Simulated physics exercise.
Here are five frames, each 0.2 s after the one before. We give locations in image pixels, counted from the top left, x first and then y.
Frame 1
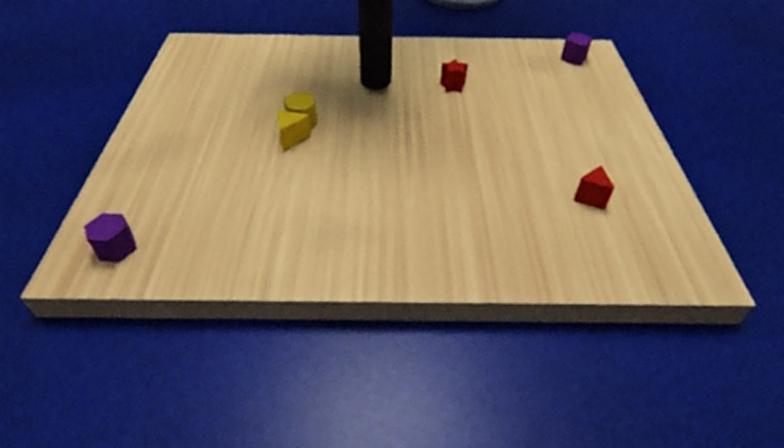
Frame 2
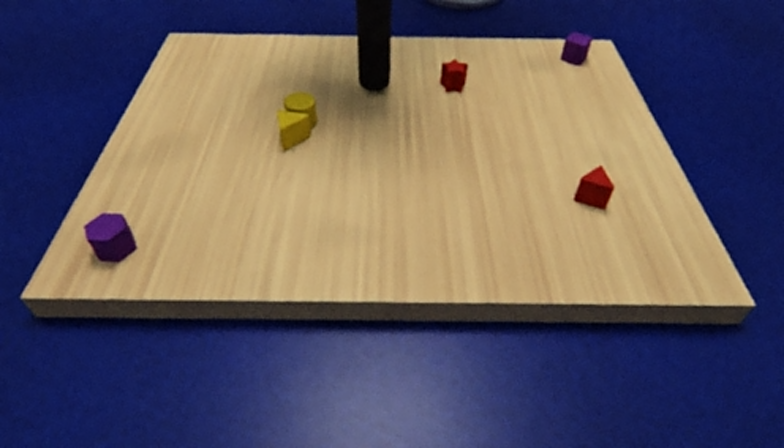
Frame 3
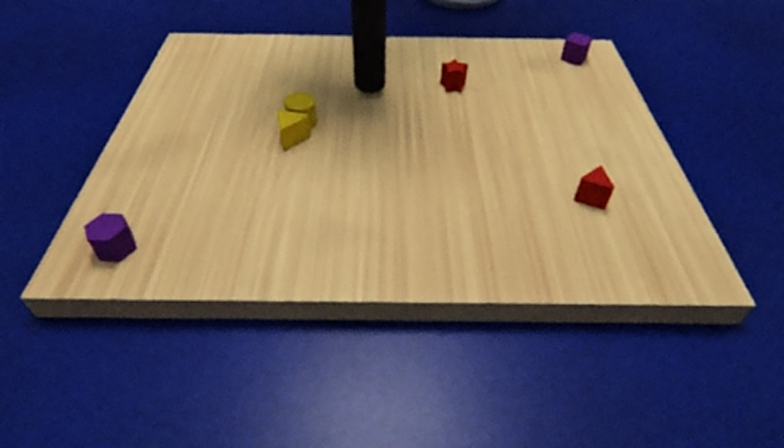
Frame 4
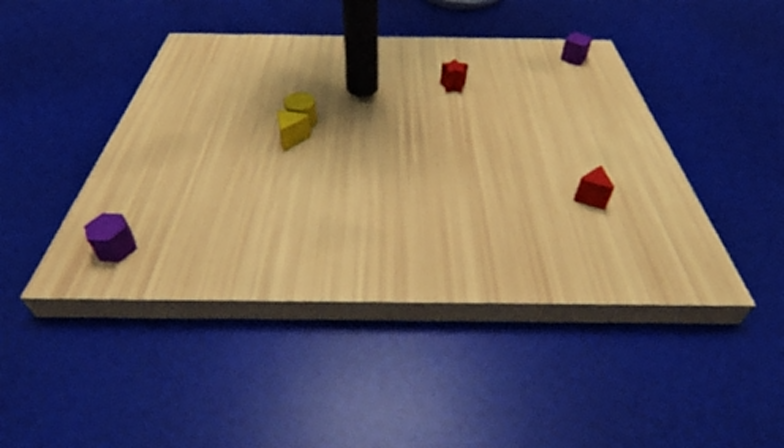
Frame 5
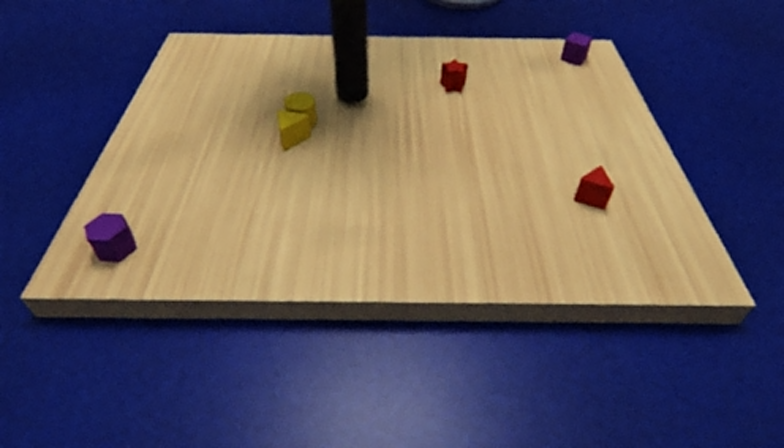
A black rod drifting slightly left and nearer across a wooden board while the yellow, red and purple blocks stay still.
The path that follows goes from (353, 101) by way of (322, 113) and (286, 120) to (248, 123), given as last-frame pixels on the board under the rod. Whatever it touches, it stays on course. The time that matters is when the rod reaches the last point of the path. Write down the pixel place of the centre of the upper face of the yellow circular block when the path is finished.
In the picture, it is at (236, 121).
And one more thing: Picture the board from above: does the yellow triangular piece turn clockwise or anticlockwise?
Verdict: Counterclockwise.
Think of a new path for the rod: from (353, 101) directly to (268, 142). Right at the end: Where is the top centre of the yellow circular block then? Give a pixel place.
When the path ends, it will be at (230, 117).
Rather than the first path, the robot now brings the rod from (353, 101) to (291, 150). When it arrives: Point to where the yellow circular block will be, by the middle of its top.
Close to (279, 105).
On the path given first. One third of the way, rod at (321, 106); yellow circular block at (292, 103).
Two thirds of the way, rod at (283, 114); yellow triangular piece at (282, 125), turned 40° anticlockwise; yellow circular block at (257, 114).
At the end, rod at (247, 116); yellow triangular piece at (282, 125), turned 40° anticlockwise; yellow circular block at (236, 121).
